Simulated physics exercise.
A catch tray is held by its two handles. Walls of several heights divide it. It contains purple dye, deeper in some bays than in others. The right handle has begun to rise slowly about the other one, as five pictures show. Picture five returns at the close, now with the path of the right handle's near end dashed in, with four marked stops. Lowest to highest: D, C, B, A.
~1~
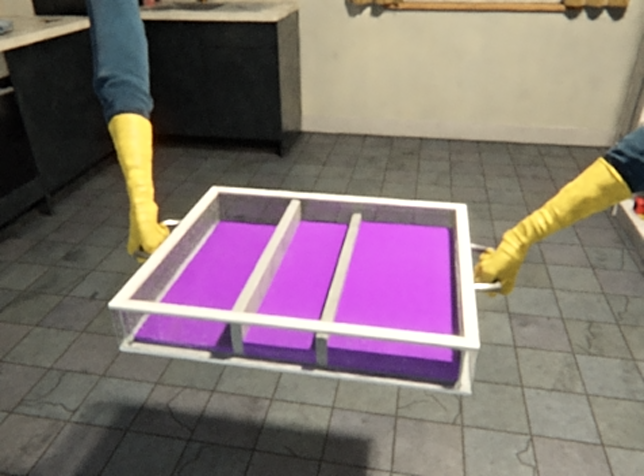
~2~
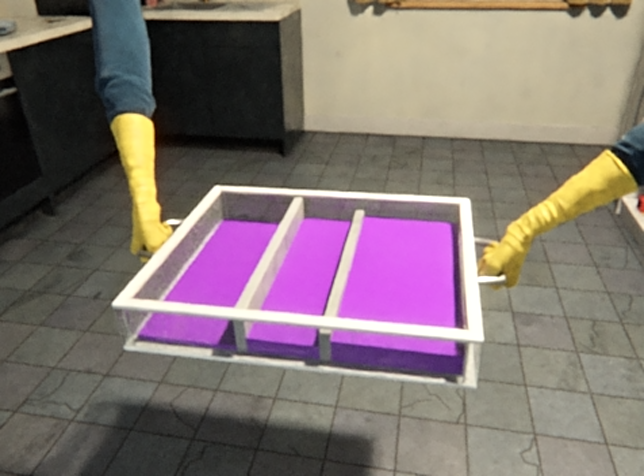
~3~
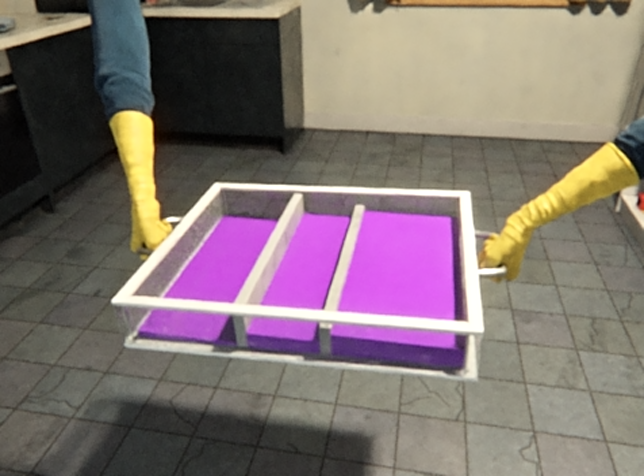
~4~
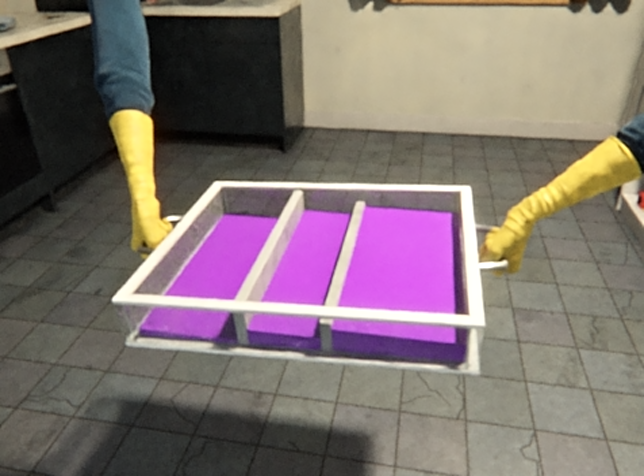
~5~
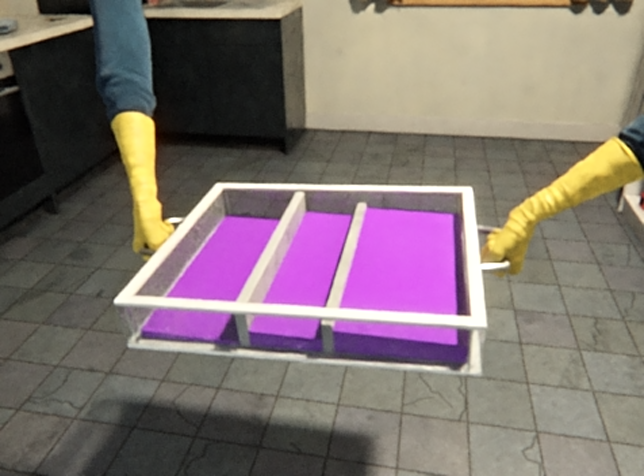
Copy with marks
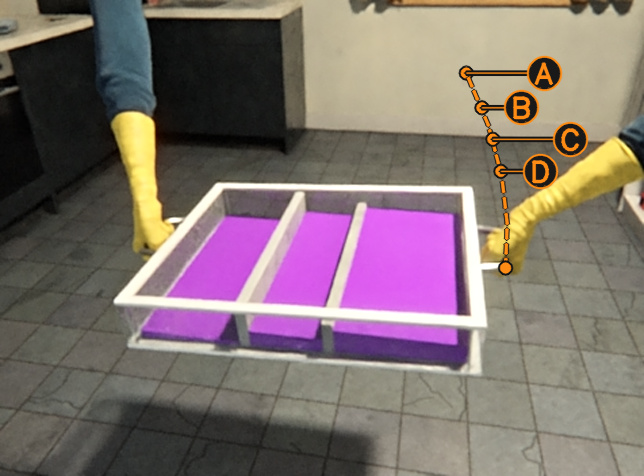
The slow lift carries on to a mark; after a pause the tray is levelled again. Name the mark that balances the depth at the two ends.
Choose C.
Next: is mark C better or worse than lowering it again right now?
Better.
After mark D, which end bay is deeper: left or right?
The right end bay.
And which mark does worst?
It is A.
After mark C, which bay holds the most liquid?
It is the middle one.
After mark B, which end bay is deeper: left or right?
The left one.
On the marked copy, A at (466, 73); B at (481, 107); C at (492, 139); D at (500, 171).
If A is chosen, the left end bay stands much deeper than the other; nothing spills.
If B is chosen, the left end bay stands much deeper than the other; nothing spills.
If C is chosen, the two end bays stand about equally deep; nothing spills.
If D is chosen, the right end bay stands much deeper than the other; nothing spills.
